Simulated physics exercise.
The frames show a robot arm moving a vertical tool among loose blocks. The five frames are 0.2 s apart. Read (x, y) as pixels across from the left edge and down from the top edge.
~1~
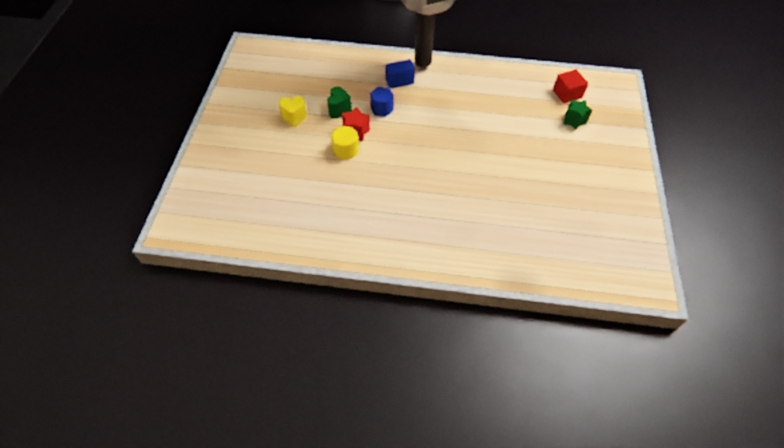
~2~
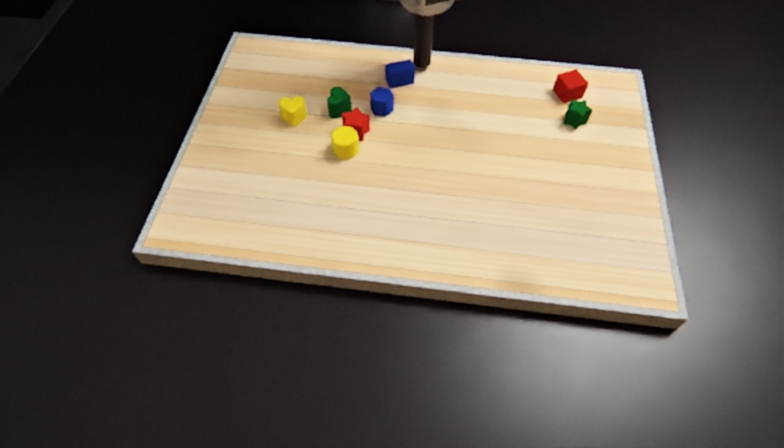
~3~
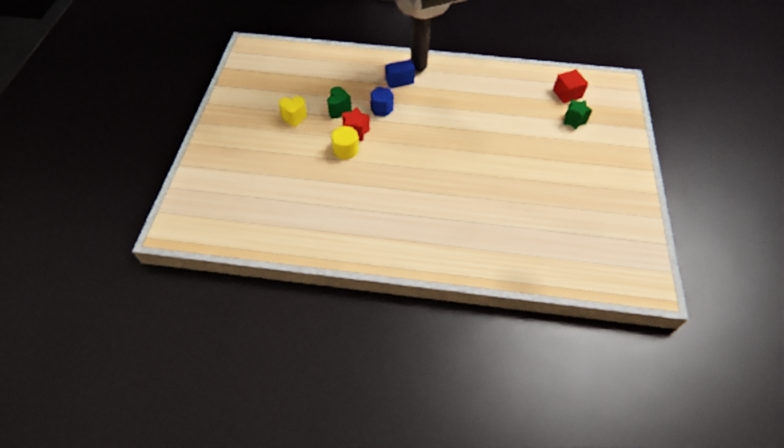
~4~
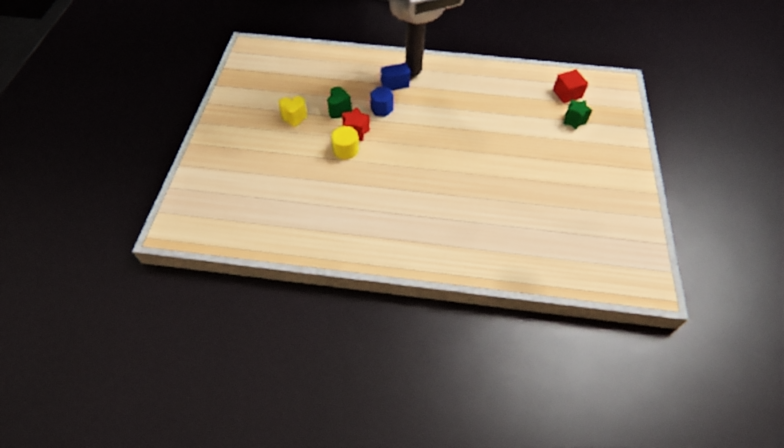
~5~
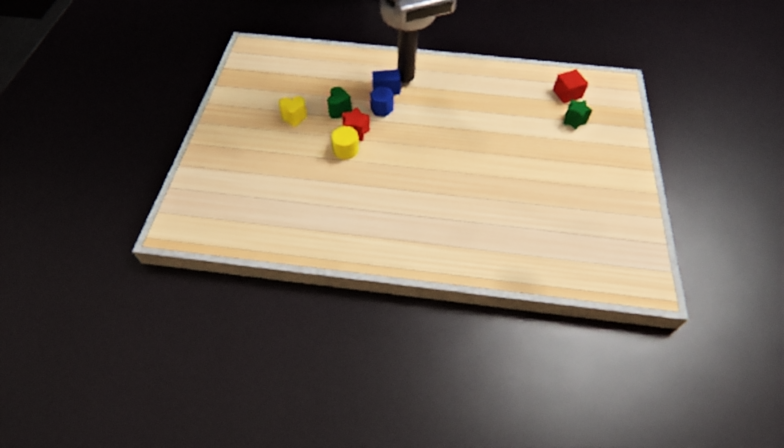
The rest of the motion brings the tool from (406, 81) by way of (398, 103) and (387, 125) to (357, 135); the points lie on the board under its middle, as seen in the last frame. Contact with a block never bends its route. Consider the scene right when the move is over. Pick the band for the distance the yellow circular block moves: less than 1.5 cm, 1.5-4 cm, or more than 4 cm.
The yellow circular block moves under 1.5 cm.
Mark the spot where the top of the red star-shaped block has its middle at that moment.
For the centre of its top, I'd go with (337, 117).
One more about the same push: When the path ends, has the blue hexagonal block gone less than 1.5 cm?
I believe not.
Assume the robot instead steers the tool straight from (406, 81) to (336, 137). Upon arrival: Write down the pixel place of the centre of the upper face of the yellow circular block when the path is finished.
Just about (341, 155).
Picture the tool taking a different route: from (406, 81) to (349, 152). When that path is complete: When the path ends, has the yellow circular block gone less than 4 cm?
It seems not.
On the path given first. One third of the way, tool (398, 99); blue hexagonal block (381, 96); blue rectangular block (376, 80), turned 25° clockwise.
Two thirds of the way, tool (387, 122); blue hexagonal block (371, 100), turned 35° clockwise; blue rectangular block (376, 80), turned 25° clockwise.
At the end, tool (357, 131); yellow circular block not moved; red star-shaped block (337, 117); blue hexagonal block (371, 100), turned 35° clockwise; blue rectangular block (376, 80), turned 25° clockwise.
